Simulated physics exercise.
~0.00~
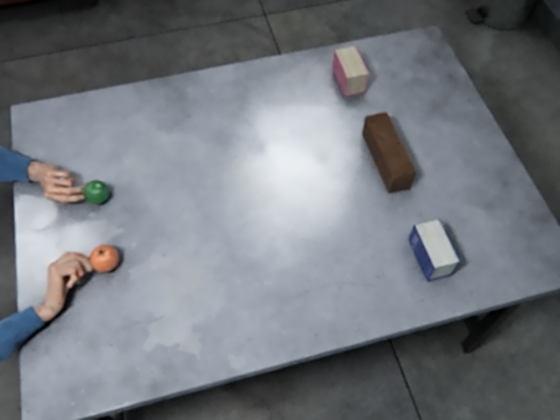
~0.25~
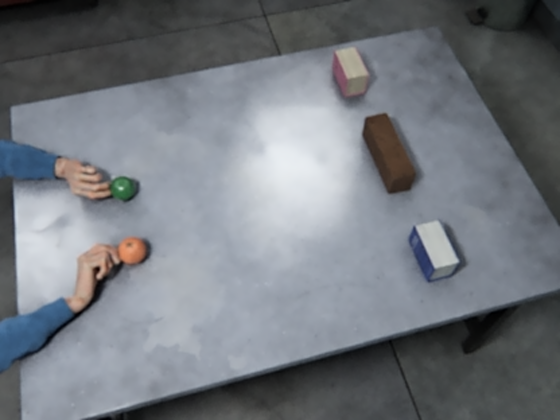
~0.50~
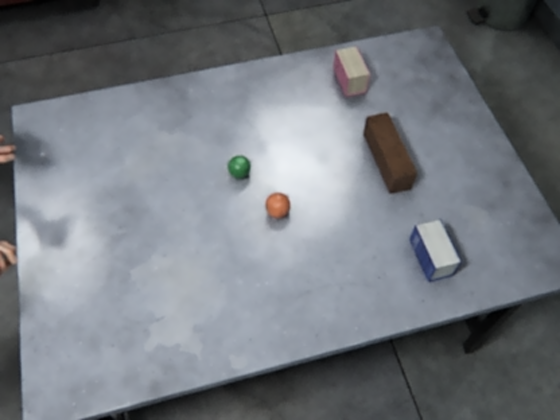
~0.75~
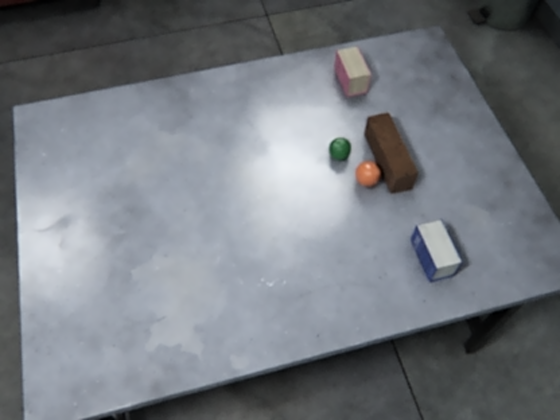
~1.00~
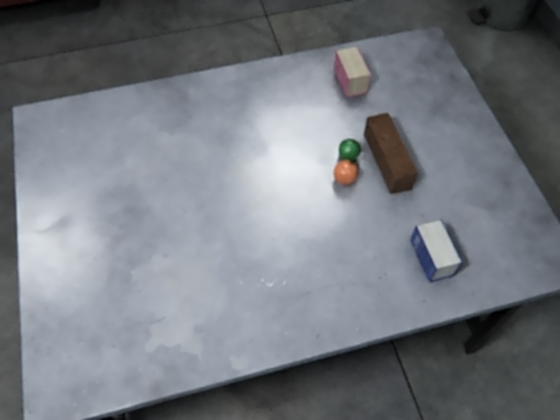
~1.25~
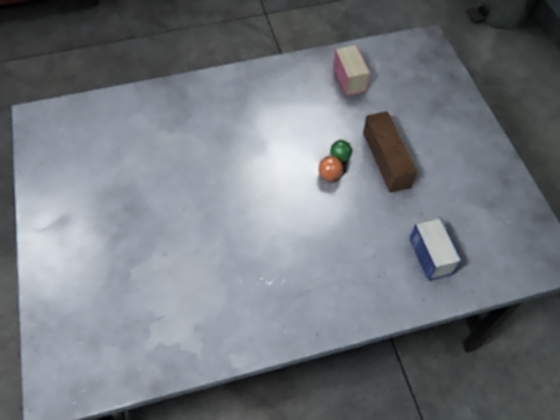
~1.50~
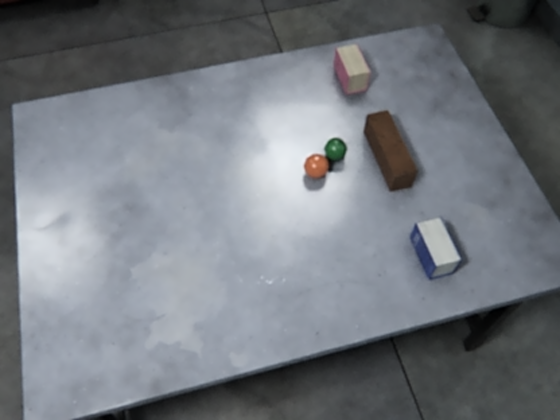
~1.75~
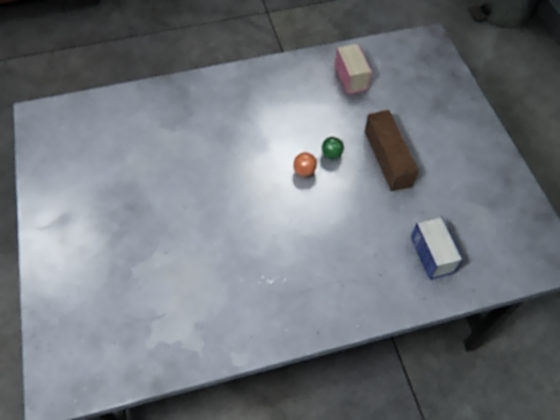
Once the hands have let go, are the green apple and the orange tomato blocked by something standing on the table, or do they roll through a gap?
Both are blocked. The green apple and the orange tomato each hit the brown brick and roll back a little to the left.
